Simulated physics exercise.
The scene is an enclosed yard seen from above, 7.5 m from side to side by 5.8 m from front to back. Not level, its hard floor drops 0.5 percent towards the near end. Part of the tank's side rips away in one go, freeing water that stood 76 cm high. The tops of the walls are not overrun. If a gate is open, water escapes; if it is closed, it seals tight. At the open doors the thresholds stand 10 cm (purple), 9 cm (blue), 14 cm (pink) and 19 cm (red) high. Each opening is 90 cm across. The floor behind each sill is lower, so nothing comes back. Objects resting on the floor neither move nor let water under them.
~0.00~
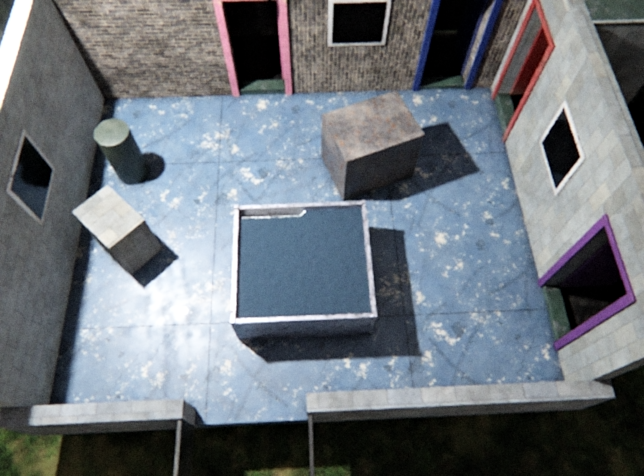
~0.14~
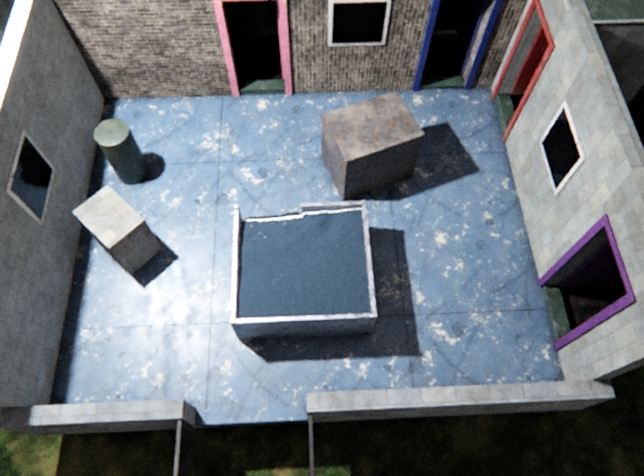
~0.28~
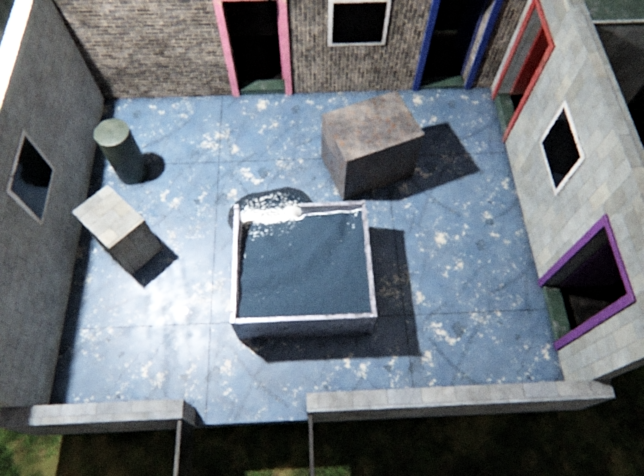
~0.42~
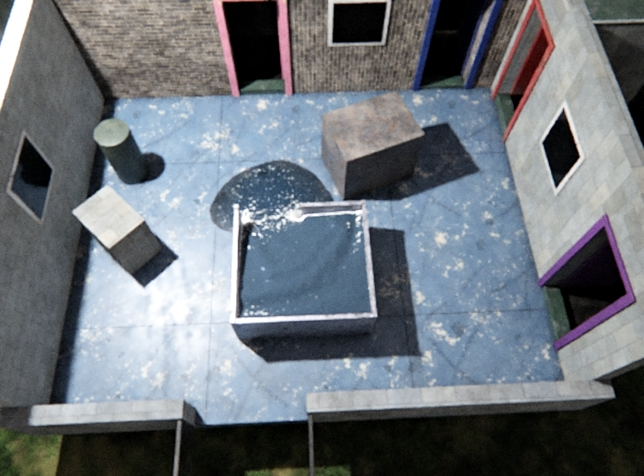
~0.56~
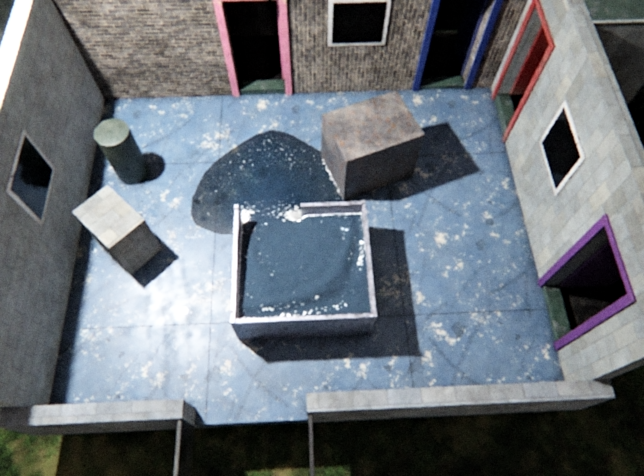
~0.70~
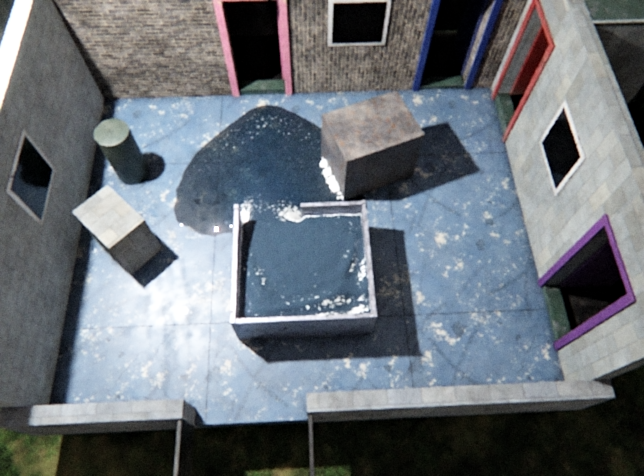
A walled yard with a water-filled tank, its far side breaking open and dark water spreading across the blue floor behind it.
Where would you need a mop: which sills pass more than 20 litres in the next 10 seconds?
Purple door: Short; blue door: Short; pink door: Surplus; red door: Short.
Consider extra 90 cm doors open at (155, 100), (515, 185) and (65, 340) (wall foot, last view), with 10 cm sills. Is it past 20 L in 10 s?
In that order: Beyond it, short of it, short of it.
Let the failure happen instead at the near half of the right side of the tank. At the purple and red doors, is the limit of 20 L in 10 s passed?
Purple: Beyond limit; red: Within limit.
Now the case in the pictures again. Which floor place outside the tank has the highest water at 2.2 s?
Location: Approx. (115, 100).
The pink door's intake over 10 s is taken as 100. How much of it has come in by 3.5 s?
95 per cent, roughly.
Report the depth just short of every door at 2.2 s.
Centimetres: Purple 0 / blue 2 / pink 30 / red 0.
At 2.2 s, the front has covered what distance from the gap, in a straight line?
Some 4.6 metres from the gap.
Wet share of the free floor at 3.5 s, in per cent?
Covered: Roughly 45 per cent.
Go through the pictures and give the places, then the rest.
In the first picture, still water, 76 cm deep, in the tank at (302, 261).
In the second picture, water pours out on the tank's far side and has run 0.6 m, to a hidden place; typically 6 cm deep outside, 76 cm at the tank's back.
In the third picture, water pours out on the tank's far side and has run 0.9 m, to (299, 195); typically 11 cm deep outside, 76 cm at the tank's back.
In the fourth picture, water pours out on the tank's far side and has run 1.4 m, to (282, 164); typically 8 cm deep outside, 74 cm at the tank's back.
In the fifth picture, water pours out on the tank's far side and has run 2.0 m, to (268, 135); typically 6 cm deep outside, 66 cm at the tank's back.
In the sixth picture, the front is at (262, 110), 2.6 m from the gap on the tank's far side; 5.3 m2 of floor is under water; 64 cm left at the back of the tank.
After 1.4 s water covers 25 % of the floor and is deepest (39 cm) near (265, 227); purple door not reached, blue door not reached, pink door 25 cm at the sill, 35 L in, red door not reached.
After 2.2 s water covers 35 % of the floor and is deepest (48 cm) near (115, 100); purple door not reached, blue door 2 cm at the sill, 0 L in, pink door 30 cm at the sill, 112 L in, red door not reached.
After 3.5 s water covers 45 % of the floor and is deepest (27 cm) near (103, 233); purple door not reached, blue door 4 cm at the sill, 0 L in, pink door 19 cm at the sill, 166 L in, red door 14 cm at the sill, 0 L in.
After 6.0 s water covers 70 % of the floor and is deepest (18 cm) near (115, 223); purple door 2 cm at the sill, 0 L in, blue door 5 cm at the sill, 0 L in, pink door 12 cm at the sill, 177 L in, red door 11 cm at the sill, 0 L in.
After 10.0 s water covers 95 % of the floor and is deepest (10 cm) near (413, 397); purple door 3 cm at the sill, 0 L in, blue door 7 cm at the sill, 0 L in, pink door 7 cm at the sill, 177 L in, red door 8 cm at the sill, 0 L in.
